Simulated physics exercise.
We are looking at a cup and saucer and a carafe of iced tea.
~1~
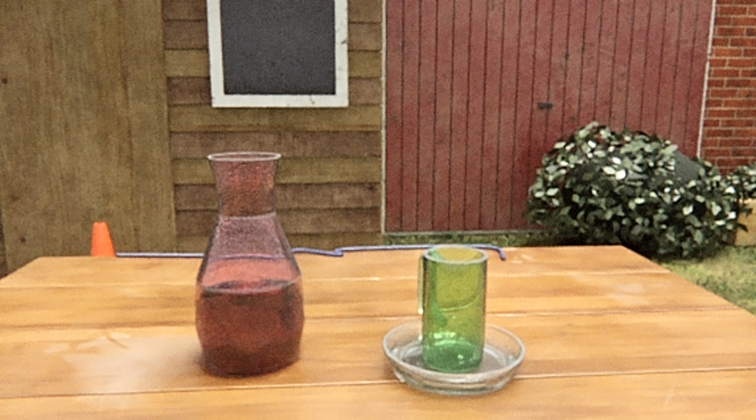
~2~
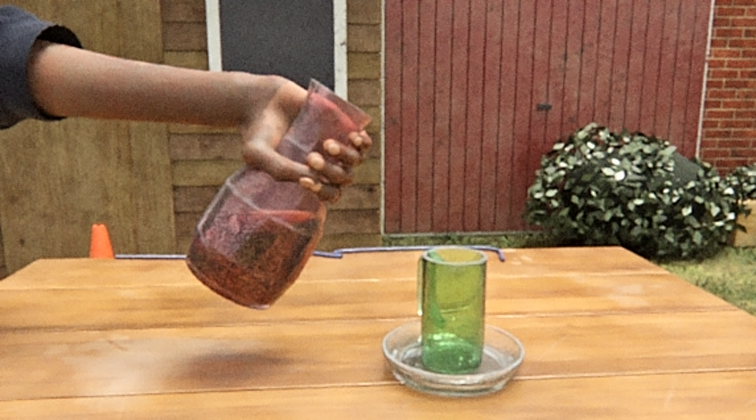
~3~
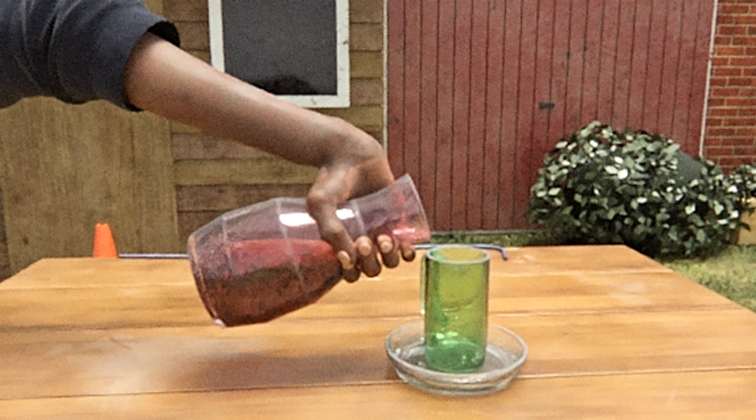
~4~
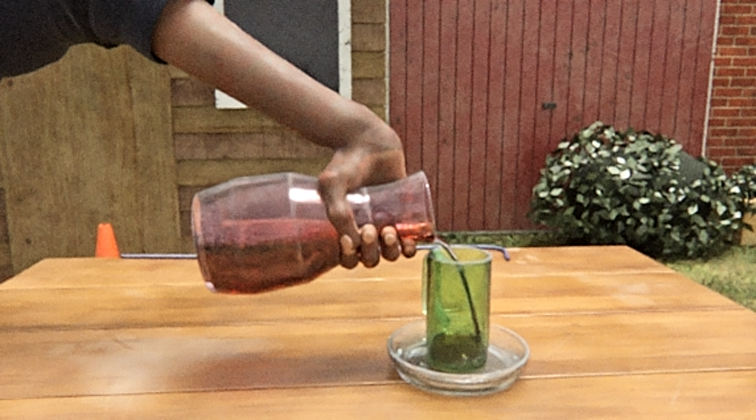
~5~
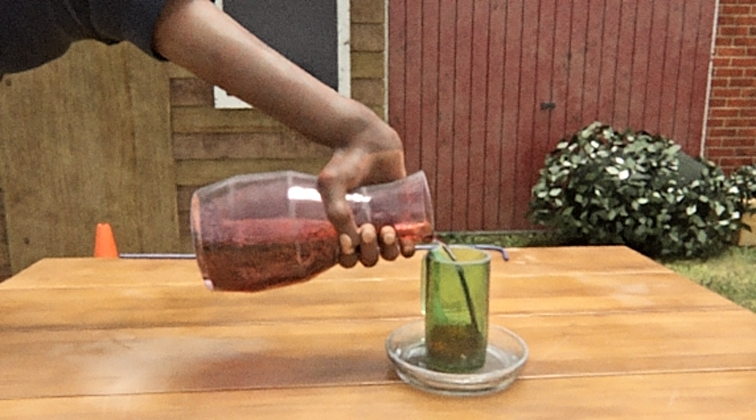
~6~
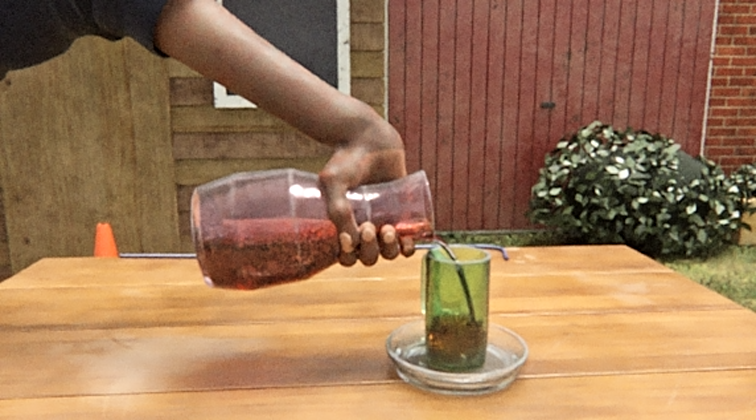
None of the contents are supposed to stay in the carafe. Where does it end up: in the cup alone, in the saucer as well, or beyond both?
It spills past the saucer too.
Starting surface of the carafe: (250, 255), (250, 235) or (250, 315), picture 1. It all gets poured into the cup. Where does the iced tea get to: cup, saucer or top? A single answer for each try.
In that order: Past the saucer, past the saucer, saucer too.
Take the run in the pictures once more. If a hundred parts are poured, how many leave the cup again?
Estimate: Close to 50 percent.
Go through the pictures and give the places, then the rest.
In the first frame, nothing is moving yet; carafe (249, 256) about a third full; cup (454, 305) empty; saucer (468, 381) dry.
In the second frame, the carafe is picked up; carafe (287, 190) tipped 35° with all of its load; cup (453, 306) empty.
In the third frame, the carafe leans over the cup; carafe (318, 243) tipped 70° with all of its load; cup (456, 305) empty.
In the fourth frame, the iced tea is flowing; carafe (322, 225) tipped 80° with nearly all of its load; cup nearly empty, surface at (457, 343).
In the fifth frame, the iced tea is flowing; carafe (321, 223) tipped 80° with nearly all of its load; cup (457, 305) about a quarter full.
In the sixth frame, the iced tea is flowing; carafe (321, 221) tipped 85° with nearly all of its load; cup about a third full, surface at (457, 324); saucer (471, 381) dry.
Next, the cup is full to the brim; the saucer is wet, with room to spare.
After that, the cup is full to the brim; the saucer is full and running over.
Finally, the cup is full to the brim; the saucer is full and running over.
